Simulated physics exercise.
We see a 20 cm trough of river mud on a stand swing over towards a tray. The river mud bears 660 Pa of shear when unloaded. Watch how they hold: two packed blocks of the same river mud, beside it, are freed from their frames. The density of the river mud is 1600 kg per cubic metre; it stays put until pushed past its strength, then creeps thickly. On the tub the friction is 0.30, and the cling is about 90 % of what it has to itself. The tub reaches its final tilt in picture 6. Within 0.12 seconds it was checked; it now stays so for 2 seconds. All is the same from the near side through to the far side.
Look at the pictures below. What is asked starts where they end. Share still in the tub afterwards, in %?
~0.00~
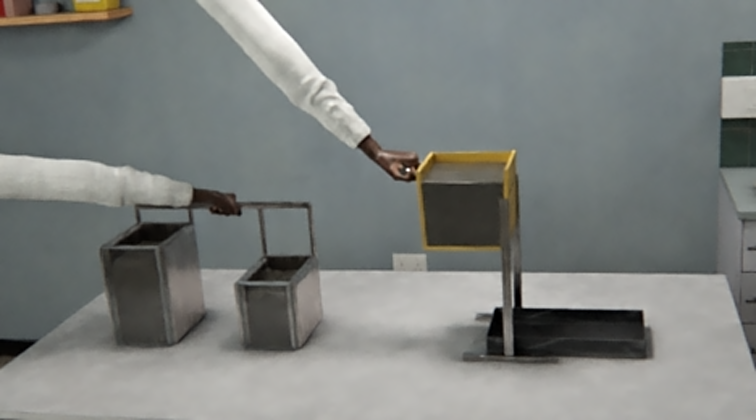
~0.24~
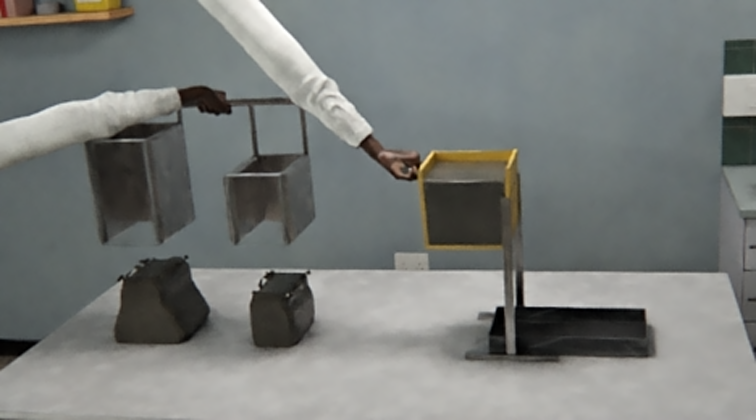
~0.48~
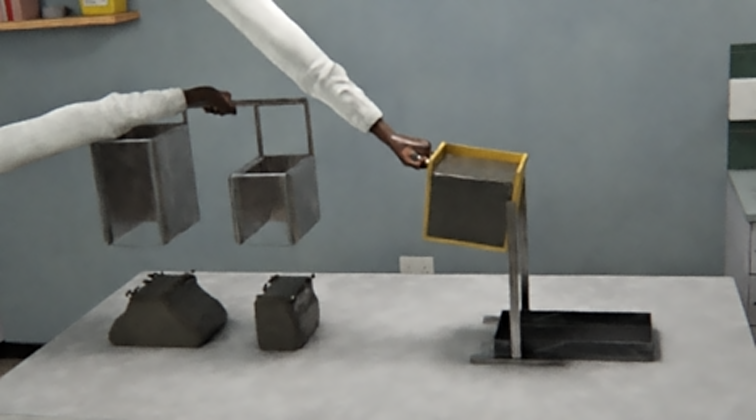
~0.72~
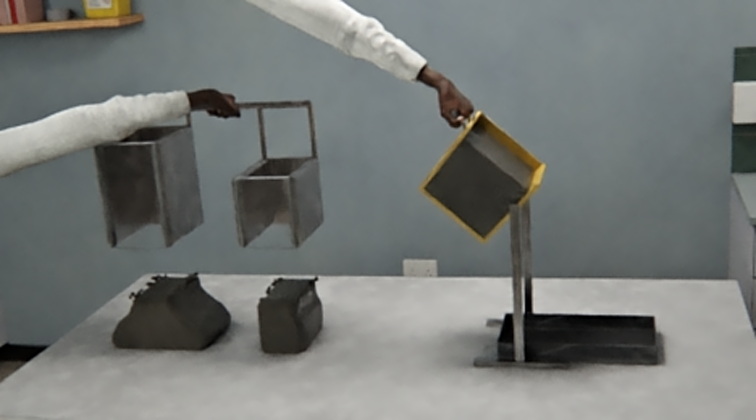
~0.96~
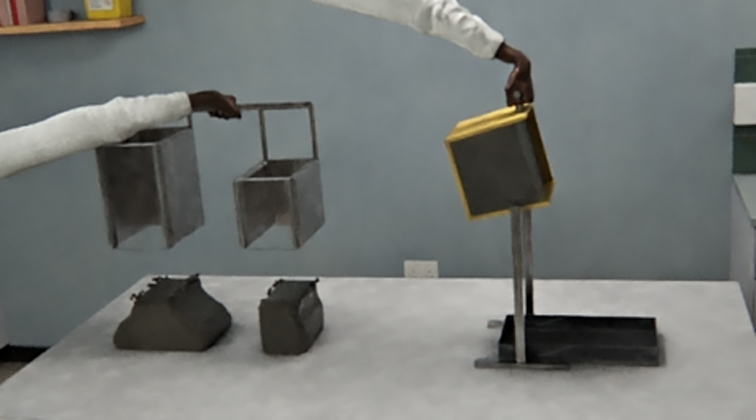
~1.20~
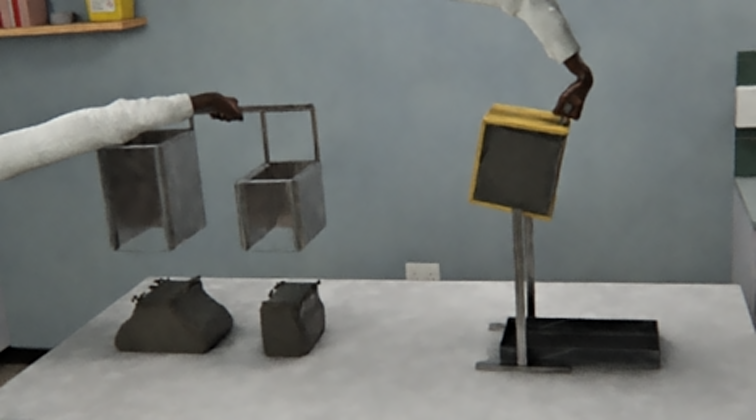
34 %.
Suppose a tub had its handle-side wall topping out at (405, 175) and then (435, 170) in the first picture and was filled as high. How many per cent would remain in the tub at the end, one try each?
Roughly 30 %, then 45 %.
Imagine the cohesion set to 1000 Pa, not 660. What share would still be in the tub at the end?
About 45 per cent.
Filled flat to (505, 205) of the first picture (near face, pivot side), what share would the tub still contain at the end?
It would come to roughly 55 percent.
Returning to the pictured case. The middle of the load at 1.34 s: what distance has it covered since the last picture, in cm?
Something like 6 cm, I'd say.
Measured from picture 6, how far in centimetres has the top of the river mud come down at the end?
Roughly 13 cm.
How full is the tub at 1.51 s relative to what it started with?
Near 40 %.
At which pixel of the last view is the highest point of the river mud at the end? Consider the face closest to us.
I'd point to somewhere around (508, 180).
By 1.34 s, the tub is at 102 degrees and holds 78 %.
By 1.51 s, the tub is at 102 degrees and holds 41 %.
By 1.68 s, the tub is at 102 degrees and holds 34 %.
By 1.85 s, the tub is at 102 degrees and holds 34 %.
By 3.20 s, at the end, the tub is at 102 degrees and holds 34 %.
